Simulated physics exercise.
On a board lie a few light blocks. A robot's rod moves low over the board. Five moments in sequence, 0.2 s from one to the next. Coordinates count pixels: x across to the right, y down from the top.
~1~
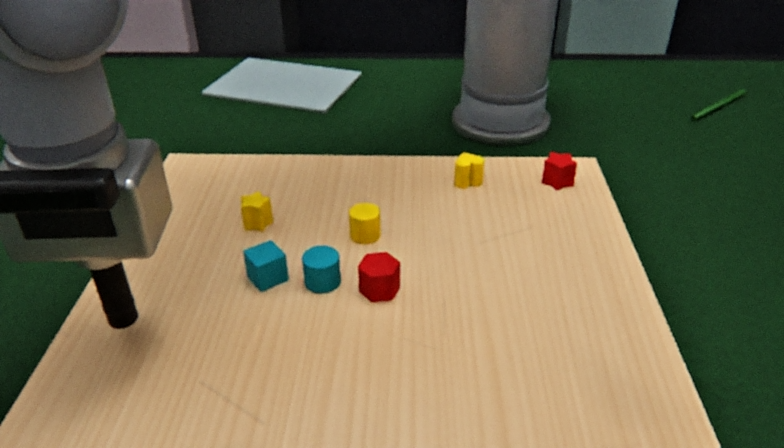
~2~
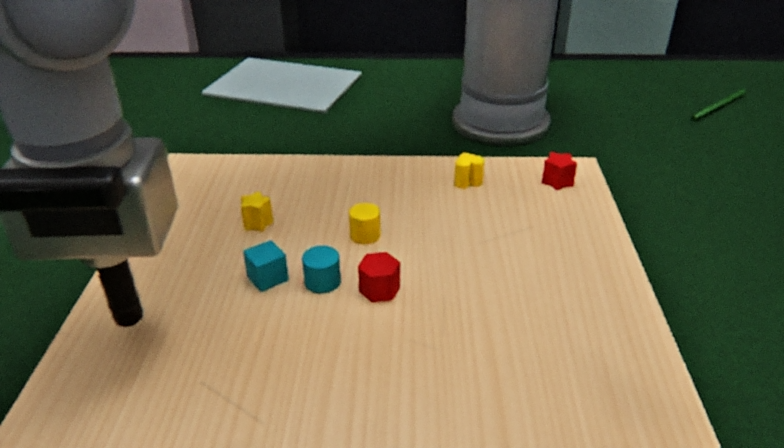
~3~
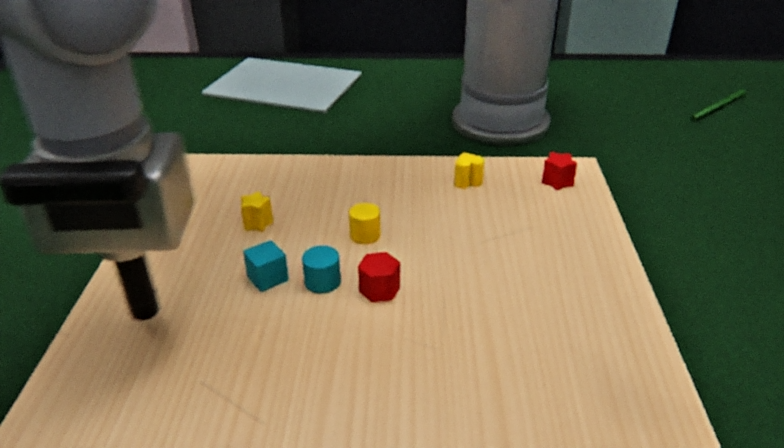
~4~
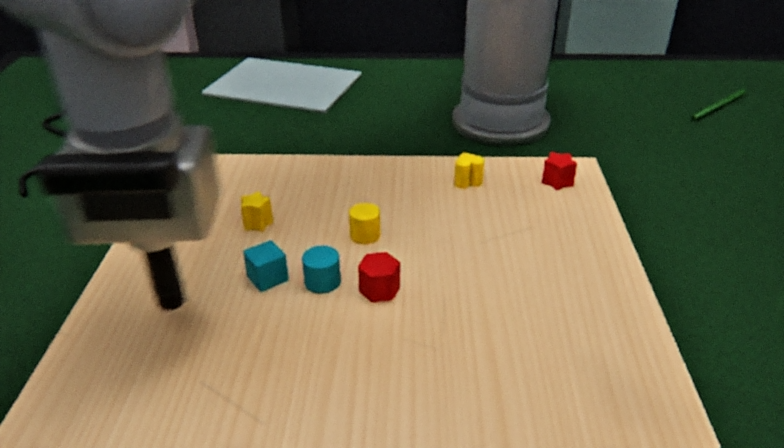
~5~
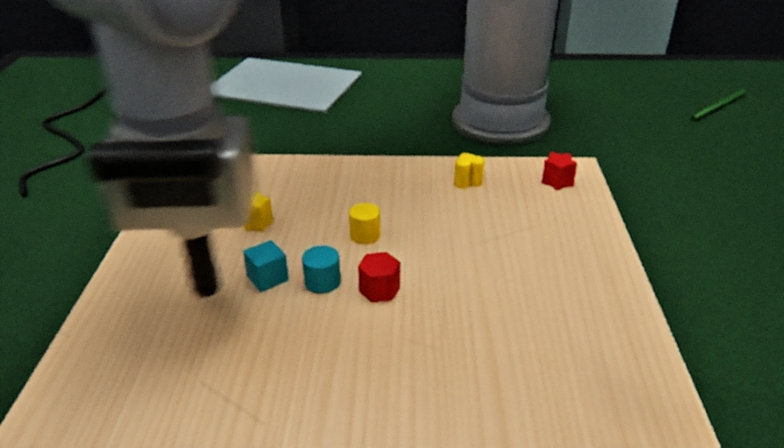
On a wooden board, a robot's dark rod moves right toward a still turquoise cube.
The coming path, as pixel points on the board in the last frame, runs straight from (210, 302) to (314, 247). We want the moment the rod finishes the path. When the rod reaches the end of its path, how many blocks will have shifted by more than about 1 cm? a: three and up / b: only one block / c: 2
c (2)
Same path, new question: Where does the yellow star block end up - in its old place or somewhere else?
The yellow star block is left alone.
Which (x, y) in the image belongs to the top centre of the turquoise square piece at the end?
Around (328, 236).
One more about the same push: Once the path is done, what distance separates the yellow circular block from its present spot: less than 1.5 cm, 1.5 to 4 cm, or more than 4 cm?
It ends within 1.5 cm of its spot.
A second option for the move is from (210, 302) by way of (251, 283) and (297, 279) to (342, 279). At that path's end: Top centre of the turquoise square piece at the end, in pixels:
It will likely be found at (319, 235).
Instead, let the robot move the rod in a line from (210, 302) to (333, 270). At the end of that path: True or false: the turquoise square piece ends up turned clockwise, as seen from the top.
That is false.
What follows on the original path. One third of the way, rod at (246, 271); turquoise square piece at (273, 250).
Two thirds of the way, rod at (282, 252); turquoise square piece at (310, 239), turned 55° clockwise; turquoise circular block at (333, 257).
At the end, rod at (313, 236); yellow star block in place; turquoise square piece at (328, 236), turned 90° clockwise; turquoise circular block at (336, 258); yellow circular block in place.
